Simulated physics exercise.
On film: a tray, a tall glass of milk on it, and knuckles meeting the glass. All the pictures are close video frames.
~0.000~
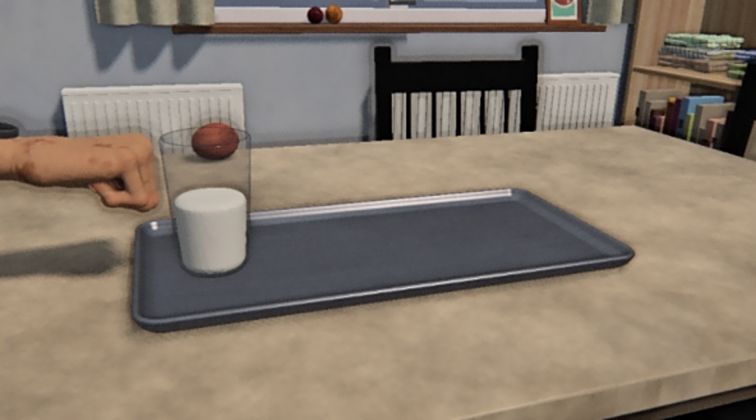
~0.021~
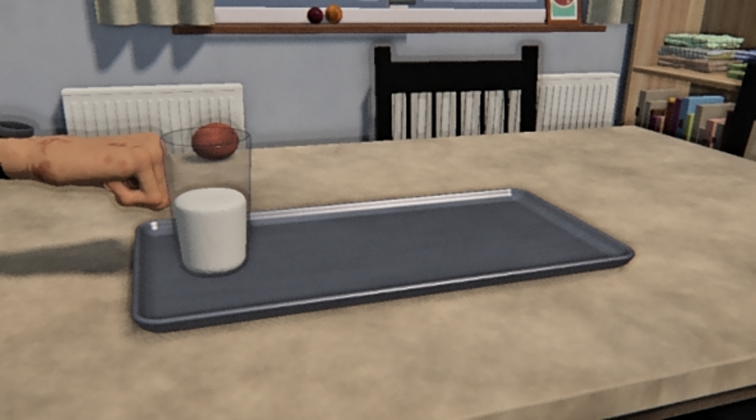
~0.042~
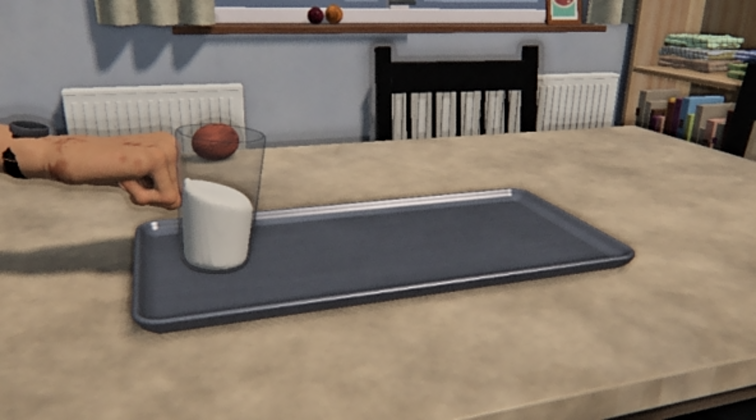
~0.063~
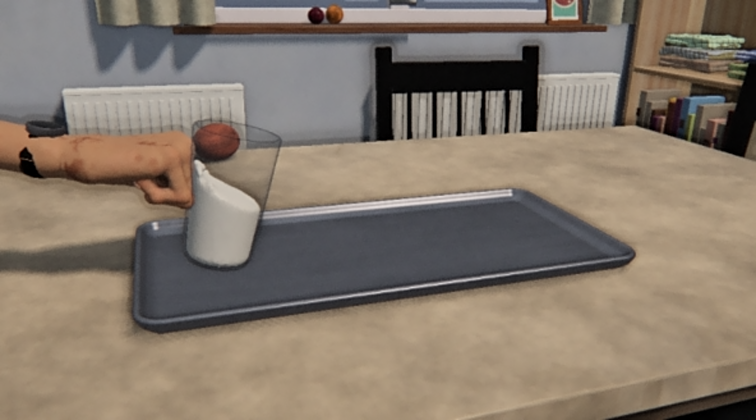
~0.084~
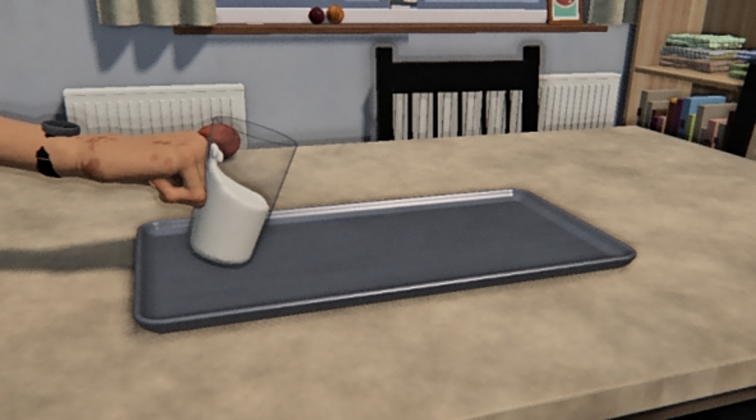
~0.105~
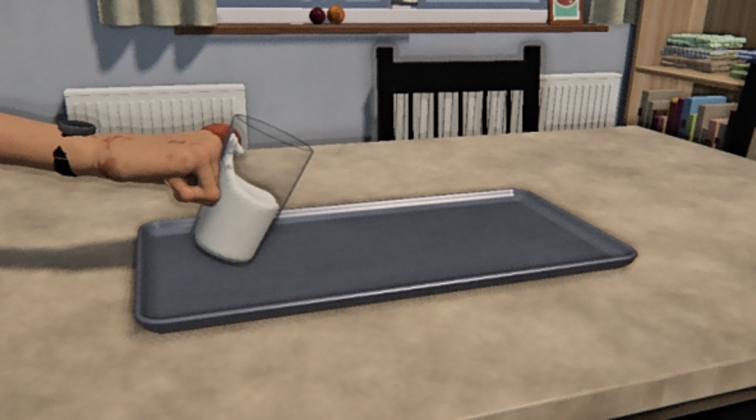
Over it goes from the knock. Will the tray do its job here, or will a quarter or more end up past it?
You can see more than a quarter escapes the tray there.
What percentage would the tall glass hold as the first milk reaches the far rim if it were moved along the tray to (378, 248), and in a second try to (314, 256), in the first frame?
90 % and 65 %.
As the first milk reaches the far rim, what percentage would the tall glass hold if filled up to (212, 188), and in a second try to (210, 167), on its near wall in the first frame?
First try: Roughly 45 %, second try: Roughly 40 %.
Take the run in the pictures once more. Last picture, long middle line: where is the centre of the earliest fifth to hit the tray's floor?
Landing point, centre line: Approx. (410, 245).
A moment on, the tall glass lies on its side and 100 per cent is in the glass, 0 on the tray and 0 above or beyond its rim.
Next, the tall glass lies on its side and 57 per cent is in the glass, 33 on the tray and 10 above or beyond its rim.
Then the tall glass lies on its side and 28 per cent is in the glass, 64 on the tray and 7 above or beyond its rim.
Later the tall glass lies on its side and 15 per cent is in the glass, 48 on the tray and 36 above or beyond its rim.
In the end 61 per cent is held by tray and glass, 39 is off the tray.
